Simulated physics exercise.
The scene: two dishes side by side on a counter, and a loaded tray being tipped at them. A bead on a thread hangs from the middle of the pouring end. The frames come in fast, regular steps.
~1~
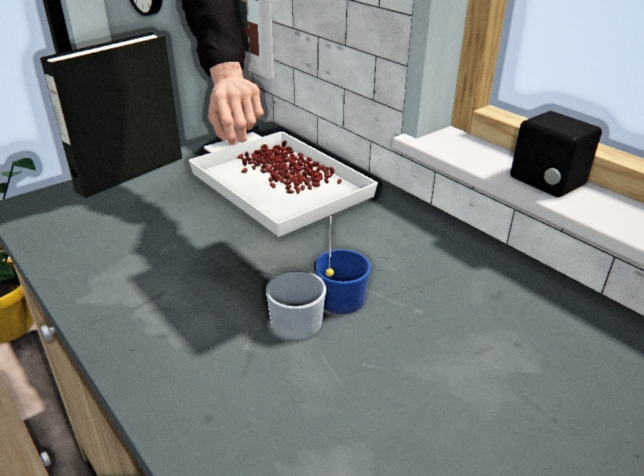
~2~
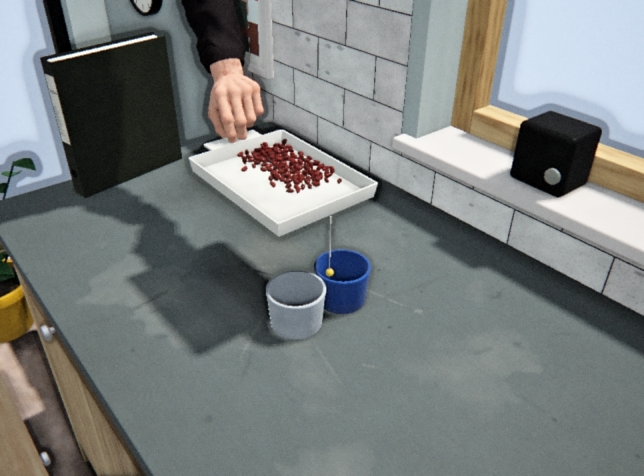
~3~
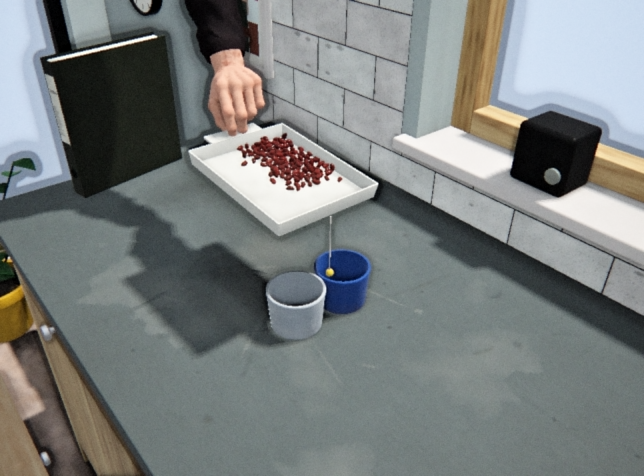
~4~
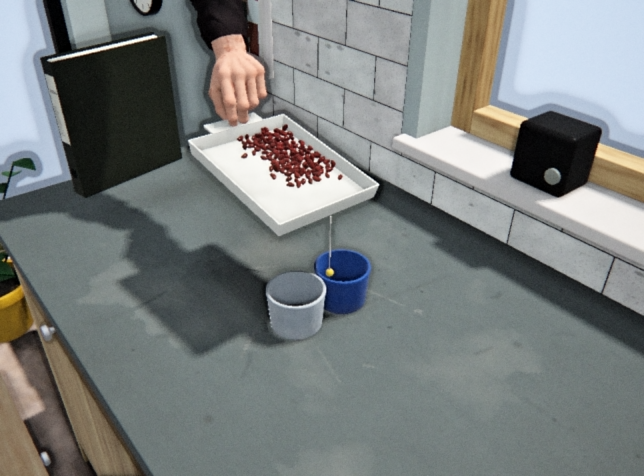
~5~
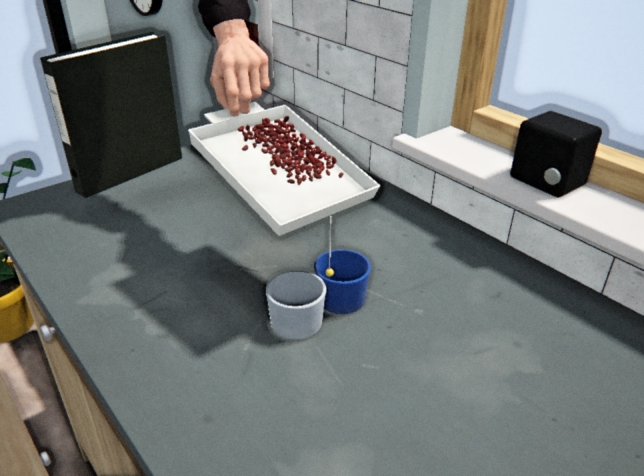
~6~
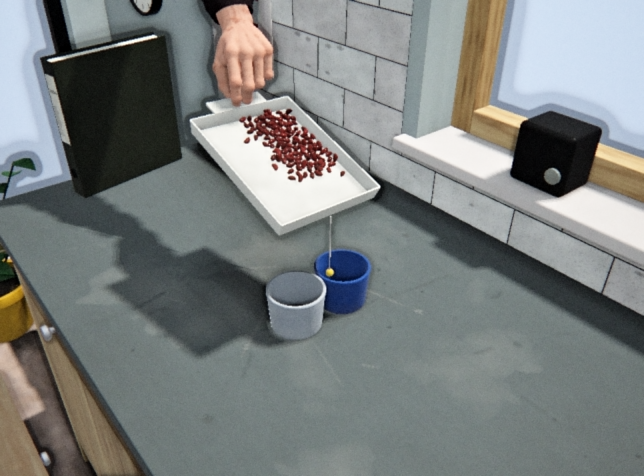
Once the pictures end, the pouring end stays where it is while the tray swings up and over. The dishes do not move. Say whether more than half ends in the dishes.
They take only the smaller part between them.
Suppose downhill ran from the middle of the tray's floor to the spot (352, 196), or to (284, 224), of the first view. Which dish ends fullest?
The first try: The right-hand dish. The second: The left dish.
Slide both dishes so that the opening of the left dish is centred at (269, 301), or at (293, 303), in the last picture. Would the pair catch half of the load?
In turn: Less than half; the smaller part.
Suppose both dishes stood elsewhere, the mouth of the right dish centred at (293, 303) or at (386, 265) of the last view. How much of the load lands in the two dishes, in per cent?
About 0 and 50 per cent.
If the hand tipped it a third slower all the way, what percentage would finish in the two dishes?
Near 0 %.
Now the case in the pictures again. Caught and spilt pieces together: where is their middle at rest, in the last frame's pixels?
Around (386, 331).
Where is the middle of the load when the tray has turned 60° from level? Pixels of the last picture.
Around (344, 188).
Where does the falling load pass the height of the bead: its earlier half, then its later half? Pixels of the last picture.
At about (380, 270), then at (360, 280).
Just after the last frame, tray tipped steeply; almost all on the tray; just a few outside both; about a tenth in the air.
A moment on, tray tipped right over; the larger part on the tray; about a tenth outside both; just a few in the air.
Further on, tray tipped past a quarter turn; every one outside both.
When it is over, tray tipped past a quarter turn; not one in the left dish; not one in the right dish; every one outside both.
